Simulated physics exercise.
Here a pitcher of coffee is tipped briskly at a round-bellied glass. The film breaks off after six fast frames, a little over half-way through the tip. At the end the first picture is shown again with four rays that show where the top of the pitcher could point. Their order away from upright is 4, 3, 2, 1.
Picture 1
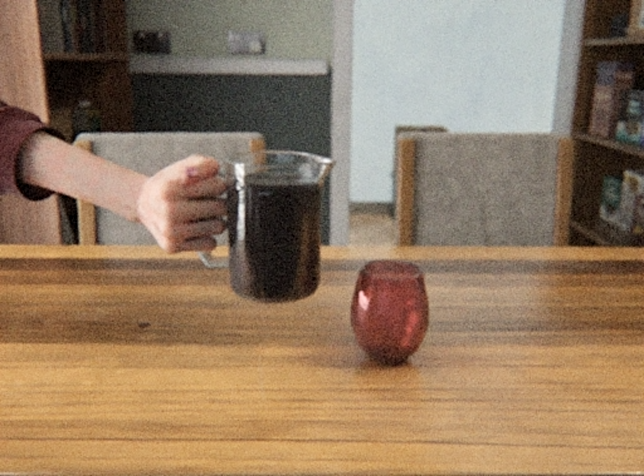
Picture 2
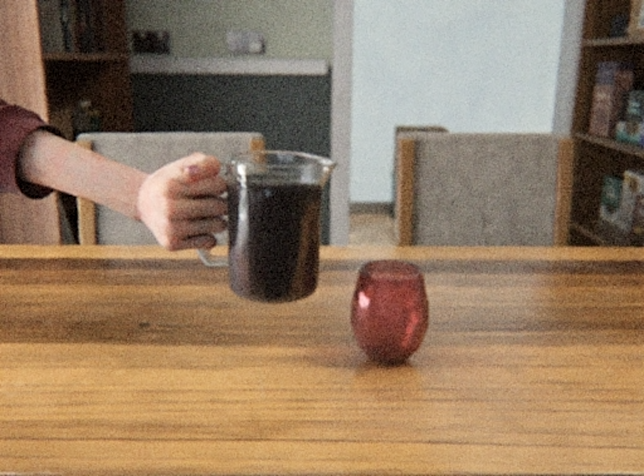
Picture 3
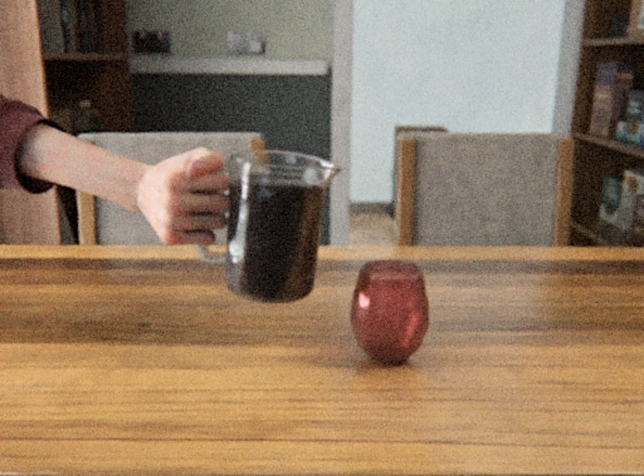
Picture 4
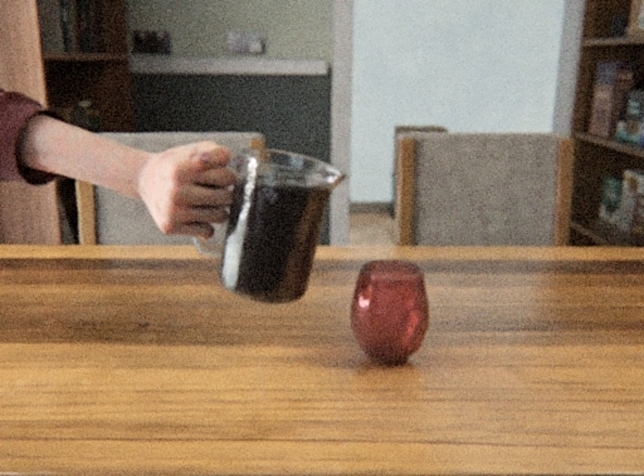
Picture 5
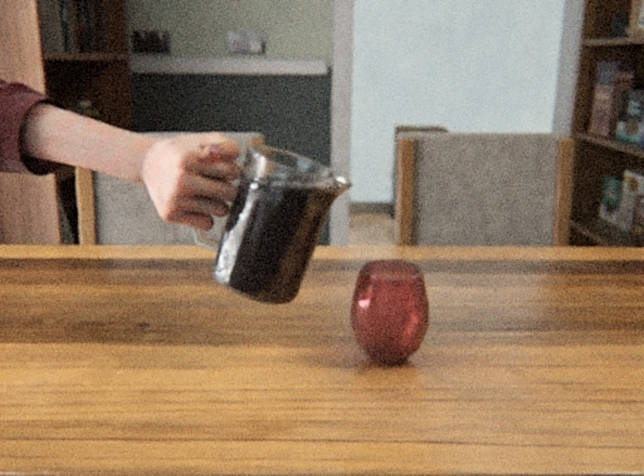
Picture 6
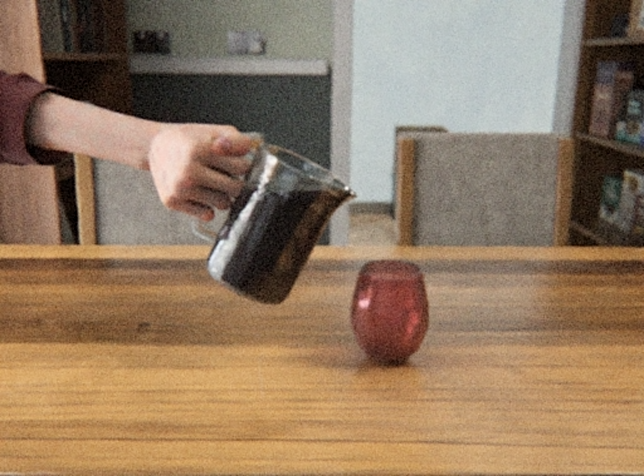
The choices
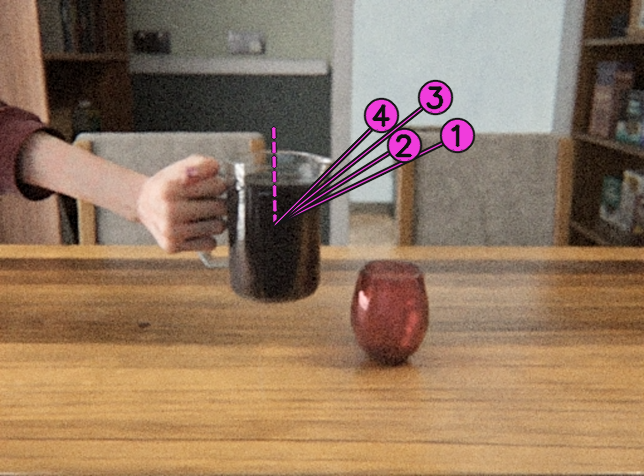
A hand holding a glass pitcher of dark coffee, tilting it rightward beside a round-bellied red glass on a wooden table.
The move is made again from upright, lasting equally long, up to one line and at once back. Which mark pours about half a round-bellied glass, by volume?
Go for 2.
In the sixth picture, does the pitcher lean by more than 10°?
Yes.
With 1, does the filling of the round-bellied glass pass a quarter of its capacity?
Yes.
On the marked copy, 1 at (442, 143); 2 at (388, 153); 3 at (422, 107); 4 at (370, 129).
Choosing 1, the round-bellied glass ends with about 61 % of what it can hold; 3 % of the coffee is spilt.
Choosing 2, the round-bellied glass ends with about 52 % of what it can hold.
Choosing 3, the round-bellied glass ends with about 38 % of what it can hold.
Choosing 4, the round-bellied glass ends with about 26 % of what it can hold.
